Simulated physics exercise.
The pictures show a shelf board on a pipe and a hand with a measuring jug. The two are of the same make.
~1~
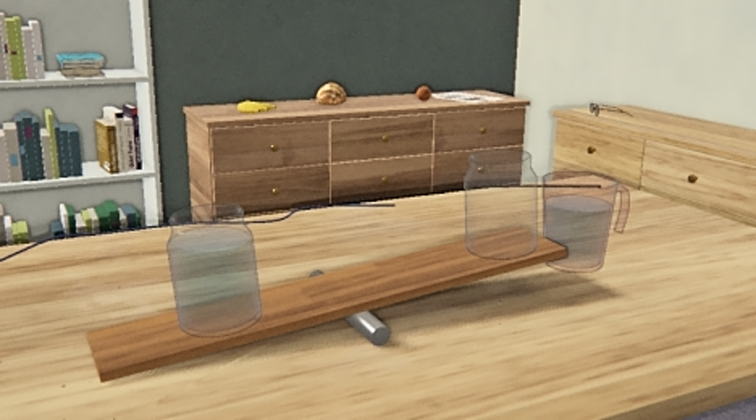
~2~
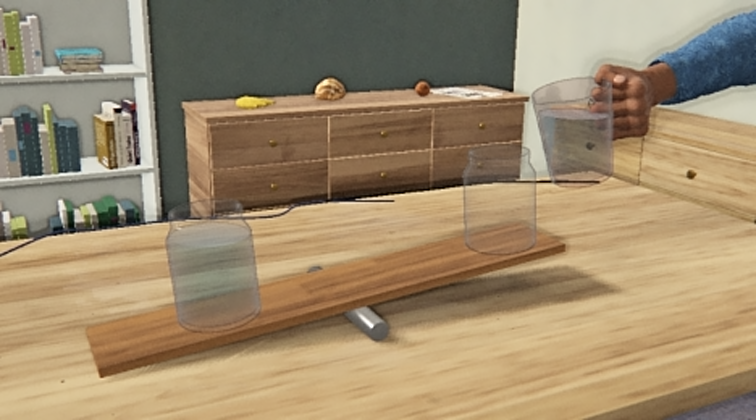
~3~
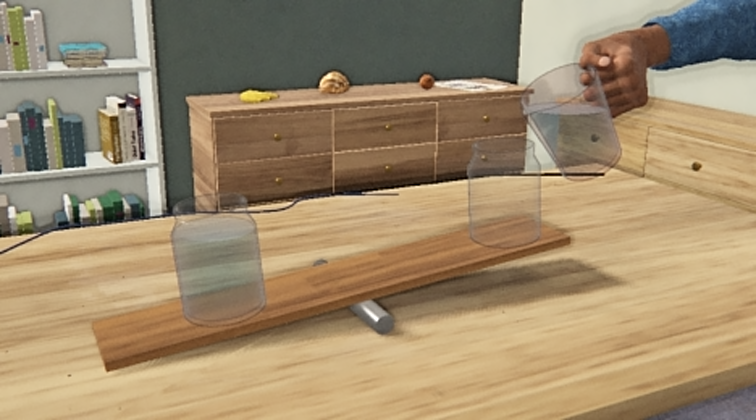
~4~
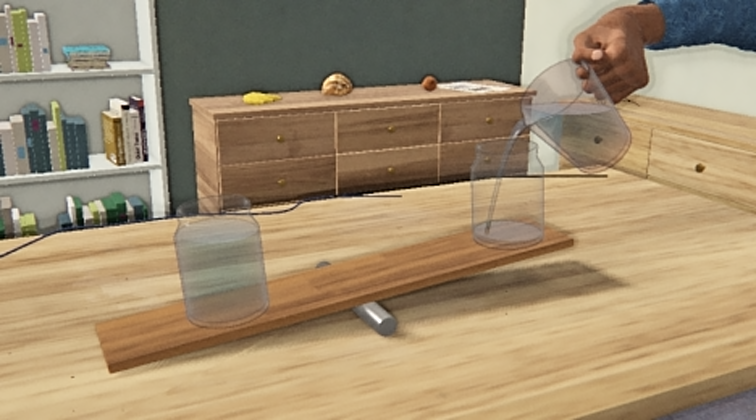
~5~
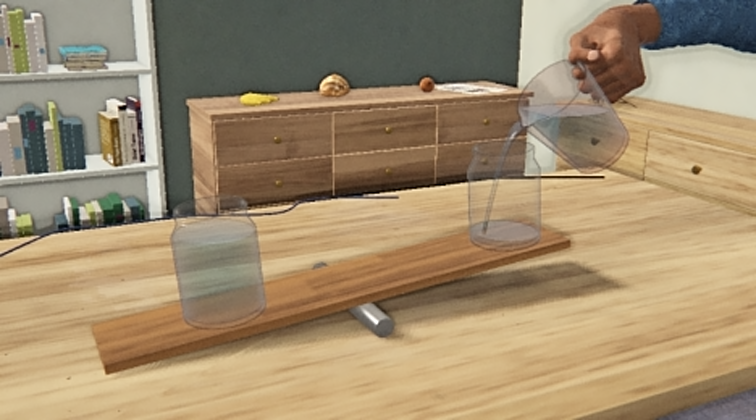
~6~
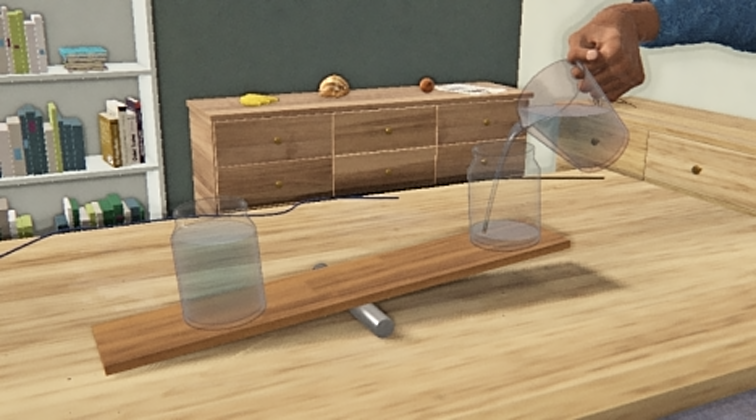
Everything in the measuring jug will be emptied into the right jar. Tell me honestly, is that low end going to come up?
Yes, it comes up.
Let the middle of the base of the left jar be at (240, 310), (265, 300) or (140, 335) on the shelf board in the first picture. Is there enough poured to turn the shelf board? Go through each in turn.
As listed: Swings across, changes sides, holds still.
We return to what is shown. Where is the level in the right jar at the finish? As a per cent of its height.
Roughly 65%.
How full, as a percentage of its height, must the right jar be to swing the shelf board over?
About 40 per cent.
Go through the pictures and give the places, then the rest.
In the first picture, before the pour; measuring jug (576, 220) about two thirds full; right jar (501, 200) empty, raised; left jar (214, 265) about three quarters full, on the low side.
In the second picture, the measuring jug is on its way; pipe (376, 329); right jar (500, 196) empty.
In the third picture, the water nears the lip; measuring jug (574, 123) tipped 35° with all of its load; right jar (504, 188) empty.
In the fourth picture, pouring; pipe (384, 324); right jar nearly empty, surface at (508, 231); left jar about three quarters full, surface at (217, 231).
In the fifth picture, pouring; measuring jug (575, 119) tipped 45° with nearly all of its load; right jar (504, 192) nearly empty.
In the sixth picture, pouring; pipe (381, 325); right jar nearly empty, surface at (505, 230); left jar about three quarters full, surface at (213, 233).
A moment on, the right jar is about a third full; the shelf board leans as before.
Further on, the right jar is about half full; the shelf board has swung over, and that end is down.
When it is over, the right jar is about two thirds full; the shelf board has swung over, and that end is down.
